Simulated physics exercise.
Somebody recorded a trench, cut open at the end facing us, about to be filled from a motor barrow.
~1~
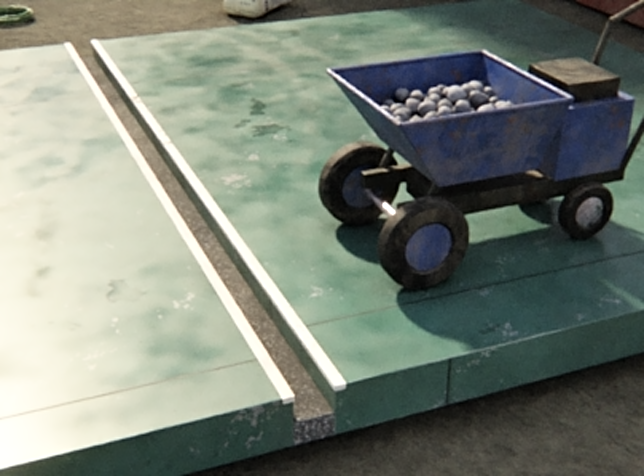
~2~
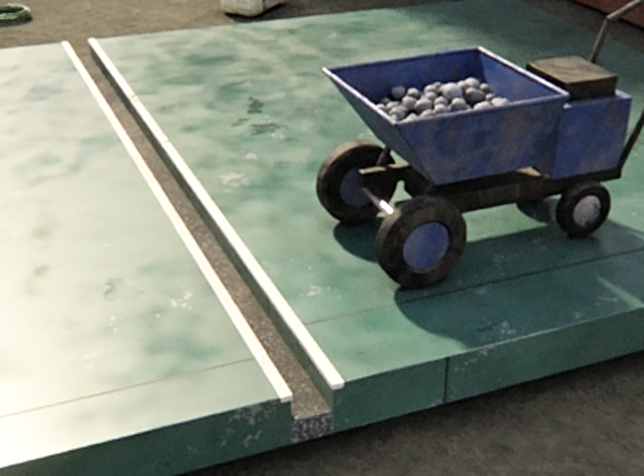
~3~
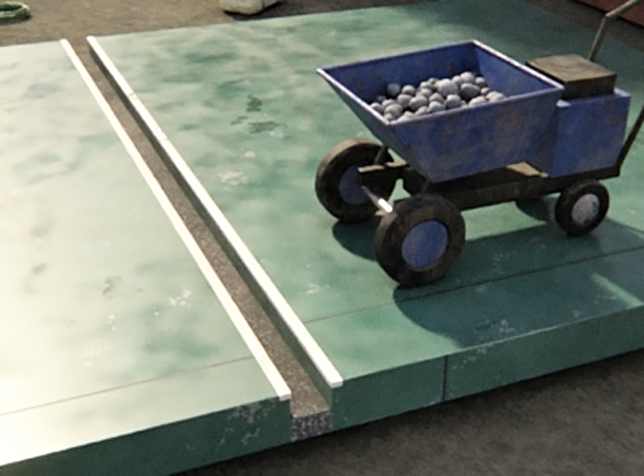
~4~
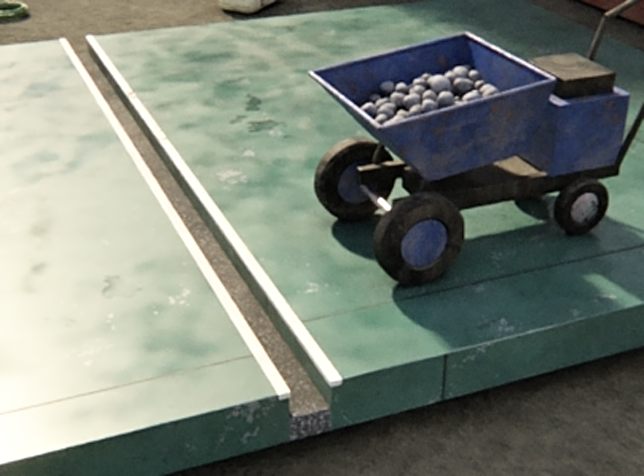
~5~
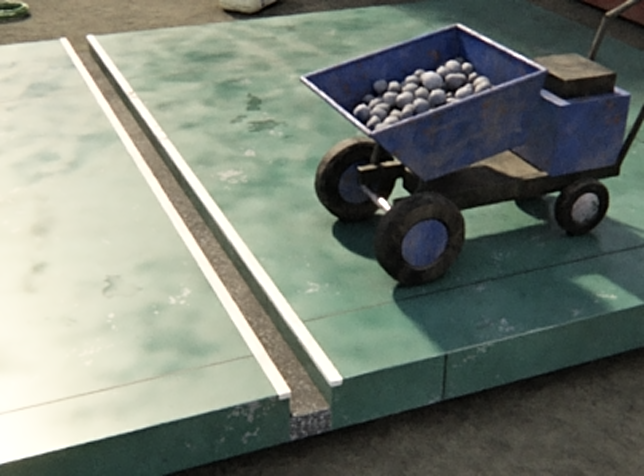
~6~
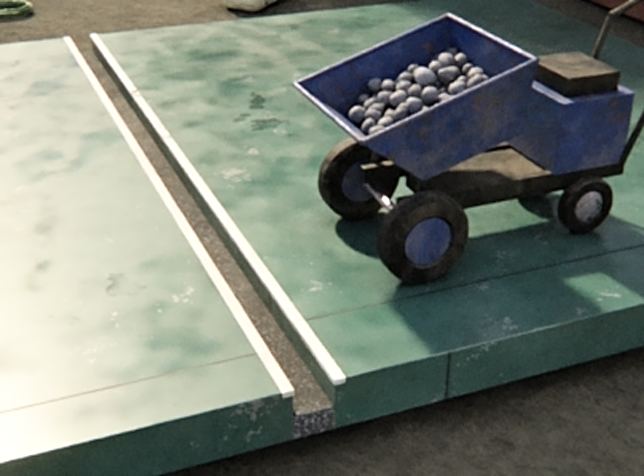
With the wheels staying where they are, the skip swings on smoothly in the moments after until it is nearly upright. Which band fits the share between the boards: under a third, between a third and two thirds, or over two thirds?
Amount in: A third to two thirds.
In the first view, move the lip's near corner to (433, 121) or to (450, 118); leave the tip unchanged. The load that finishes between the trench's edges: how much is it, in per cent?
You'd get 40 in a hundred the first time and 40 in a hundred the second.
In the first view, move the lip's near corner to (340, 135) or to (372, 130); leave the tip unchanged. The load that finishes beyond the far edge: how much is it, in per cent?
About 90 percent the first time, about 70 percent the second.
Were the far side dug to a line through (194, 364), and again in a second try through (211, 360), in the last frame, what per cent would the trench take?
For the first it's 100 per cent, for the second 90 per cent.
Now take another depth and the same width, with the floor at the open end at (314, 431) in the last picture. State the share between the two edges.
Around 60 per cent.
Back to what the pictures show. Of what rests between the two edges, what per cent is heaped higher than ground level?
45 %.
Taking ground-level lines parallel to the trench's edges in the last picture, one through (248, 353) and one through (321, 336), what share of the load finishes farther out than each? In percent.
That's 30 in a hundred for the first and 90 in a hundred for the second.
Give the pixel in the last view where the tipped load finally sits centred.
About (229, 267).
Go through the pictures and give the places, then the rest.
In the first frame, lip of the skip at (401, 126), level; top of the load at (446, 109), round cobbles; first edge of the trench at (311, 343); far edge at (262, 355), the trench under half as wide as the skip, and about as deep as wide.
In the second frame, lip of the skip at (396, 125), level; top of the load at (443, 107).
In the third frame, lip of the skip at (390, 126), tipped barely; top of the load at (448, 89).
In the fourth frame, lip of the skip at (381, 129), tipped a little; top of the load at (450, 94).
In the fifth frame, lip of the skip at (371, 135), tipped a little; top of the load at (460, 82).
In the sixth frame, lip of the skip at (362, 142), tipped clearly; top of the load at (454, 75); first edge of the trench at (311, 337); far edge at (262, 349).
Soon after the last picture, skip tipped steeply; all in the skip.
A little later, skip tipped steeply; nearly all in the skip; a stray few in or heaped over the trench; a stray few beyond it; a stray few falling.
Later still, skip tipped right over; about a quarter in the skip; a stray few short of the trench; about half in or heaped over the trench; about a quarter beyond it.
By the end, skip tipped right over; a small part short of the trench; about half in or heaped over the trench; about a third beyond it.
